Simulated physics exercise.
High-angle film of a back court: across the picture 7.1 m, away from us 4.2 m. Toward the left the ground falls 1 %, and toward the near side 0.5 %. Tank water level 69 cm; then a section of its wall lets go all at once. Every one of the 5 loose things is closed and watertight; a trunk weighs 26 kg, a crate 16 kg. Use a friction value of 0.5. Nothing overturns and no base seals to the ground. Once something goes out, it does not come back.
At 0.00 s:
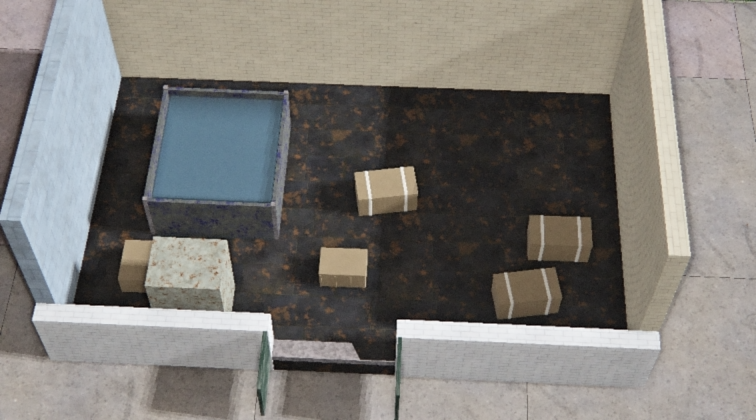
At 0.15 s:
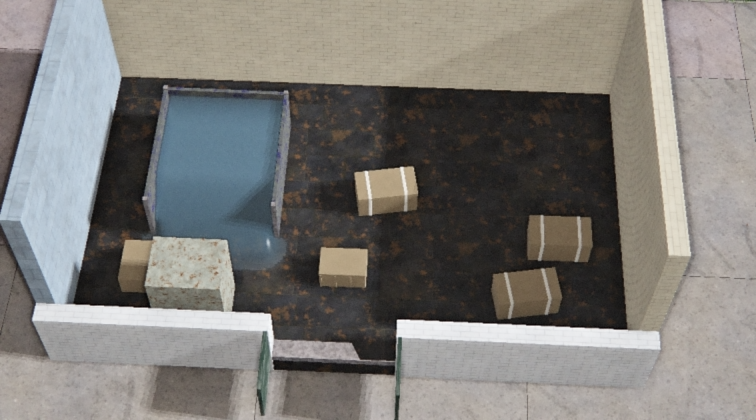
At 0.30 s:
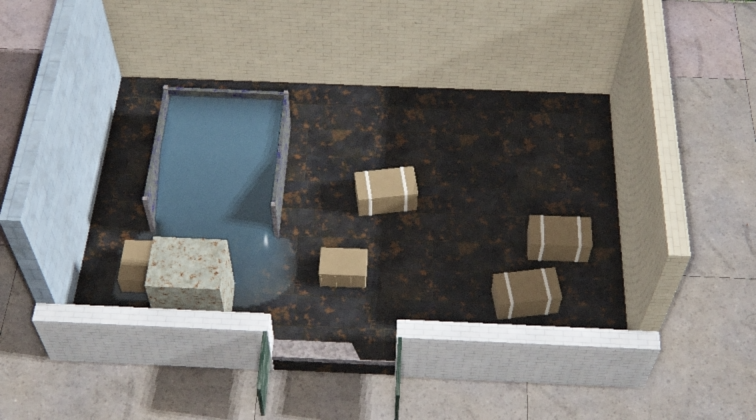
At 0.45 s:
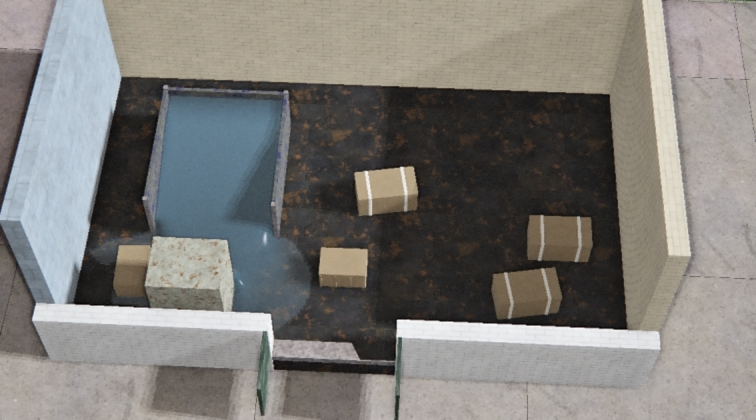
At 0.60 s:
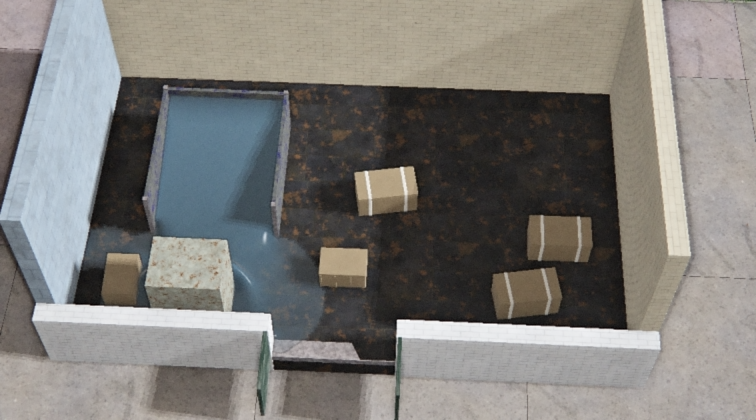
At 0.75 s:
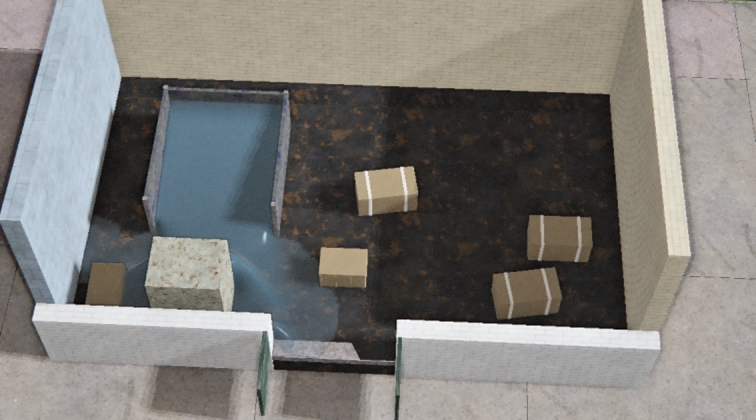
At first, a walled tank full of blue water stands at the left of a court with boxes scattered on its dark floor. Then its near side is gone and water spreads across the floor around a speckled block. The small box beside the block slides left and toward the near wall, while the others stay put.
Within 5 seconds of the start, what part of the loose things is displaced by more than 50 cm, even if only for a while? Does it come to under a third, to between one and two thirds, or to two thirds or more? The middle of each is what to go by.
Between one and two thirds.
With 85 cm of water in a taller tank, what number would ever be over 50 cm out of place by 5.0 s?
2.
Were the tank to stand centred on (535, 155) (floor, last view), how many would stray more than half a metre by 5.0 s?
In that case the number is 3.
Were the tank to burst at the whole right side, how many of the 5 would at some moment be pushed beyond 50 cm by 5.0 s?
The answer then is 4.
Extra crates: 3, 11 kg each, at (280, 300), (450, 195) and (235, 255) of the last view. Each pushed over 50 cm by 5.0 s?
First goes beyond, second stays inside, third goes beyond.
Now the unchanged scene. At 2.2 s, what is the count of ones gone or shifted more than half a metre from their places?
1.
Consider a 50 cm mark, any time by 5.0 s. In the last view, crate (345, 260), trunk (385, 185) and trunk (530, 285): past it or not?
Well, in turn that's topping it, not reaching it, not reaching it.
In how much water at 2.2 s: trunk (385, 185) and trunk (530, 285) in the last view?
Roughly 0 and 0 cm.
After 1.1 s 1 of 5 are over 50 cm from their spots; 1 afloat.
After 2.2 s 1 of 5 are over 50 cm from their spots; 1 afloat.
After 3.5 s 1 of 5 are over 50 cm from their spots; 1 afloat.
After 5.0 s 2 of 5 are over 50 cm from their spots, and 2 have been at some point; 1 afloat.
